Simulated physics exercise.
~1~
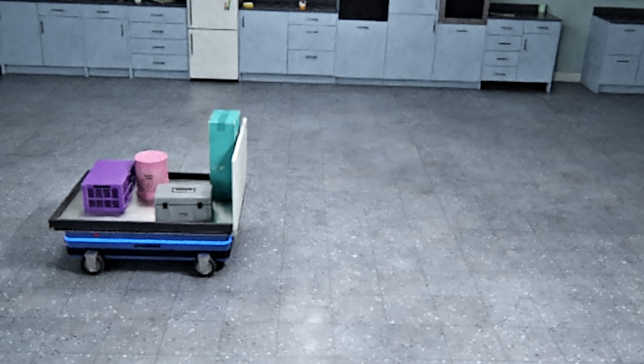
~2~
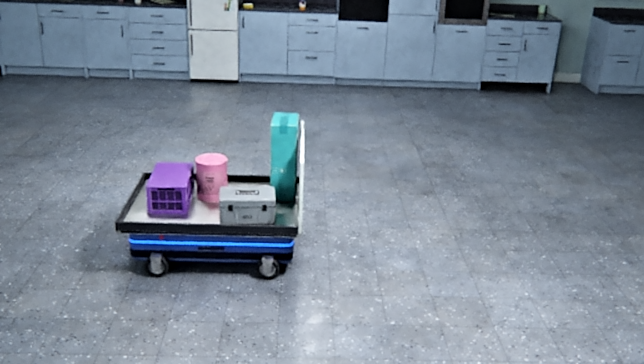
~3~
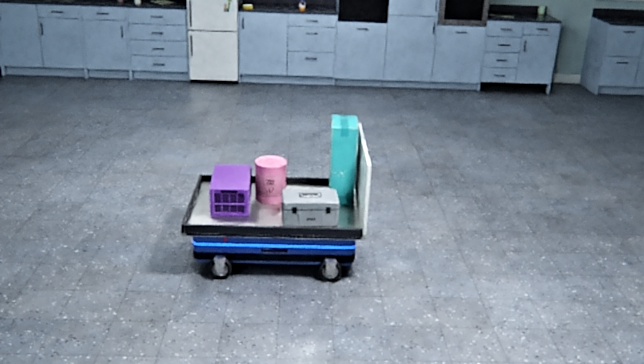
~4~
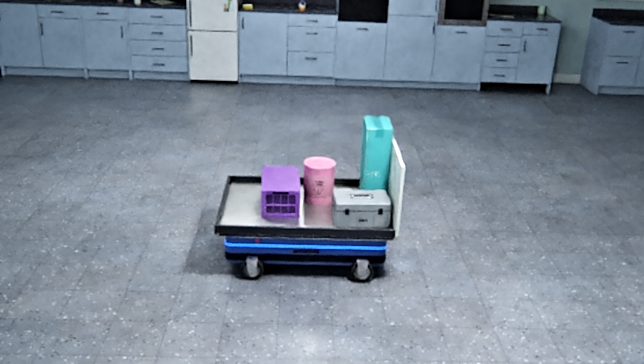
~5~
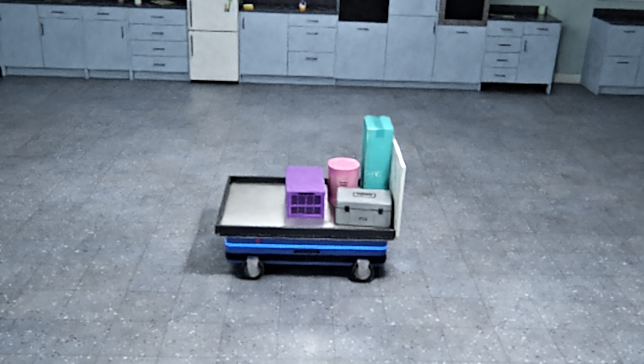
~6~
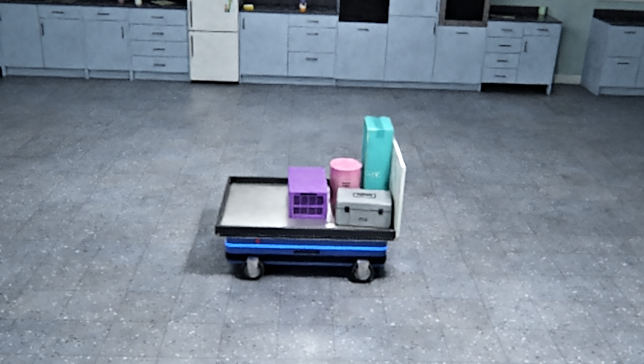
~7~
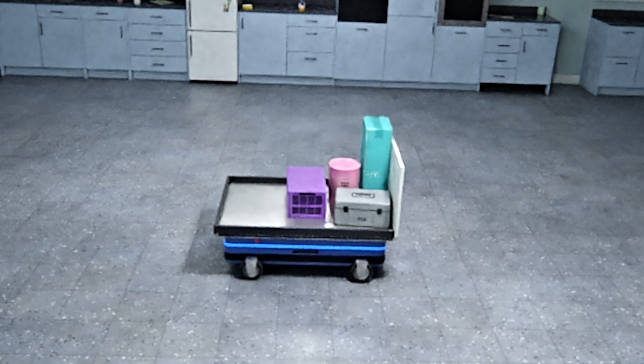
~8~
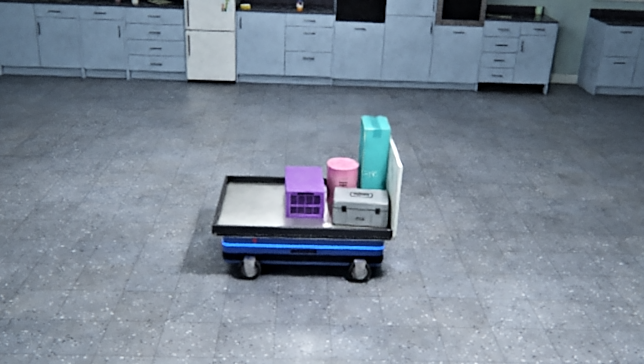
The clip opens on a flat cart at the left of a grey tiled floor, carrying a purple crate, a pink pail, a grey toolbox and a tall turquoise box beside its upright end board. The cart rolls steadily to the right past a row of kitchen cabinets. Near the middle of the room it comes to a stop, and the crate, pail and toolbox slide forward along the deck toward the board. The turquoise box keeps its place against the board. At the end the cart stands still, with everything upright and bunched together at its right side.
